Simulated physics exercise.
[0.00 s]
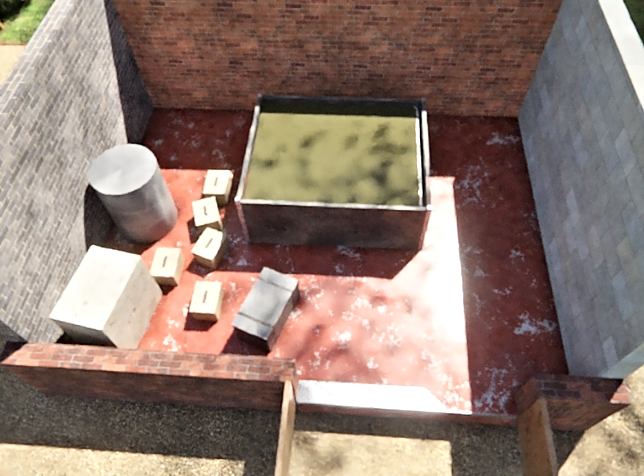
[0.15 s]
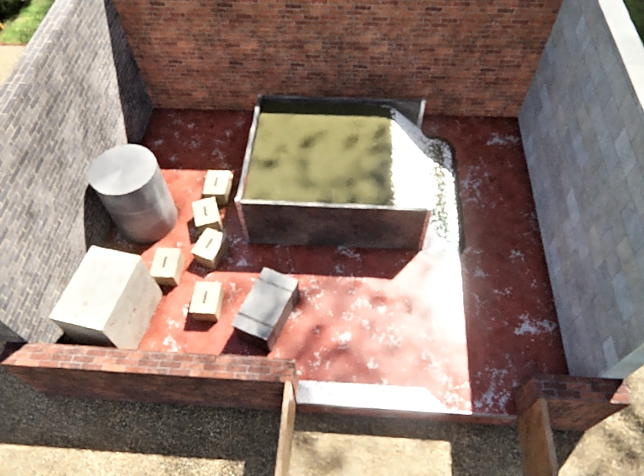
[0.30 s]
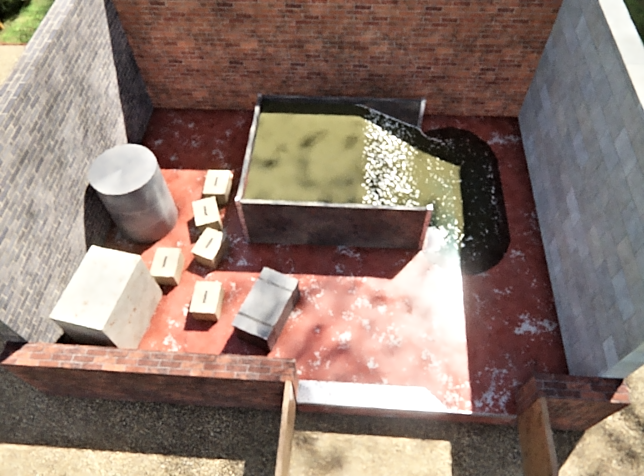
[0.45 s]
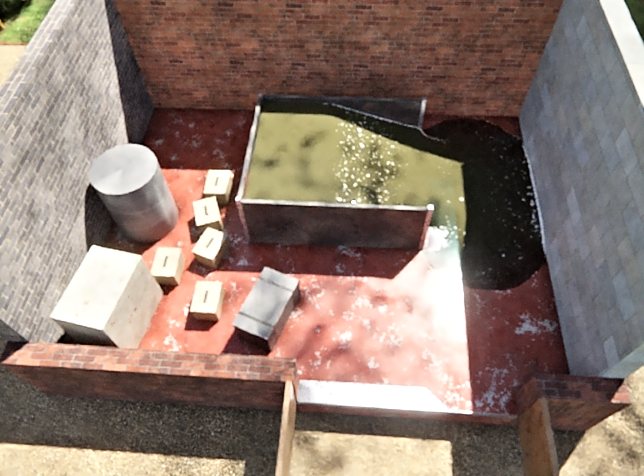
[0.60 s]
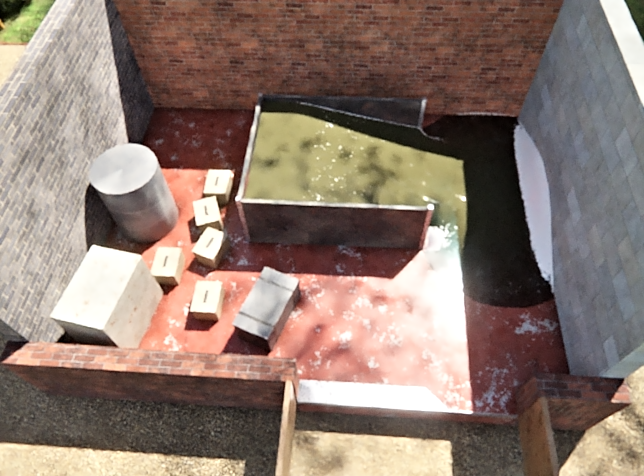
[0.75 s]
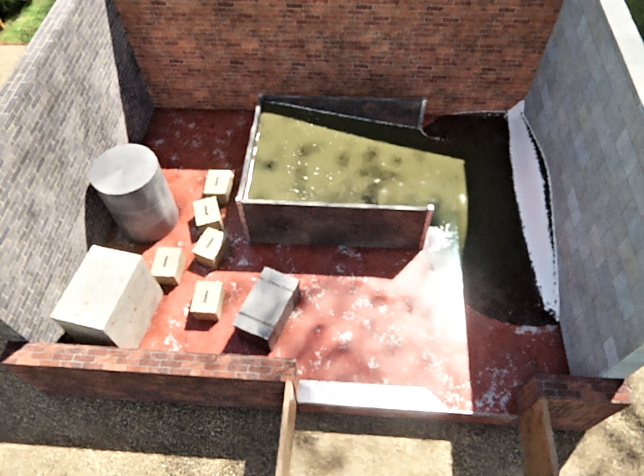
In a walled brick yard, murky water pours from a tank's right side across the floor.
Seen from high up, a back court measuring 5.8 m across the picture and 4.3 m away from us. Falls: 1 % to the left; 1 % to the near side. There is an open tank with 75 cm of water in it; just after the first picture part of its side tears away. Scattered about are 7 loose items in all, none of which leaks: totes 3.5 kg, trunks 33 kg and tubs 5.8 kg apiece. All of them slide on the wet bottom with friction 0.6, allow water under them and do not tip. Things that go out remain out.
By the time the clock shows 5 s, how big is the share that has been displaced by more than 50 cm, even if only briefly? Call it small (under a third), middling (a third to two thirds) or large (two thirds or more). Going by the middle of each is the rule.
Small, under a third.
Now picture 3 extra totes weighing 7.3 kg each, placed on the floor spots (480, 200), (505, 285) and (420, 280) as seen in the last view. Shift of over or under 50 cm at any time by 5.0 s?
In the order asked: Above the mark; above the mark; below the mark.
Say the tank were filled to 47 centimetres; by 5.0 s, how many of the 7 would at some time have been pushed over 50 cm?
In that case 1 of them.
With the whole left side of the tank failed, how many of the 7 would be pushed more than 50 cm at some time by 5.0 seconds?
Then it comes to 7.
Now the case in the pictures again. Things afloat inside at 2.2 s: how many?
That would be 0 of them.
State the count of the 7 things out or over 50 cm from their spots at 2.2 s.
By then 0.
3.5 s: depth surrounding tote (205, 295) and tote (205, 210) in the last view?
Some 0 cm at the first, some 0 cm at the second.
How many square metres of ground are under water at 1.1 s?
I'd estimate close to 9.5 m2.
After 1.1 s 0 of 7 are over 50 cm from their spots; 0 afloat.
After 2.2 s 0 of 7 are over 50 cm from their spots; 0 afloat.
After 3.5 s 1 of 7 are over 50 cm from their spots; 1 afloat.
After 5.0 s 1 of 7 are over 50 cm from their spots, and 1 have been at some point; 1 afloat.
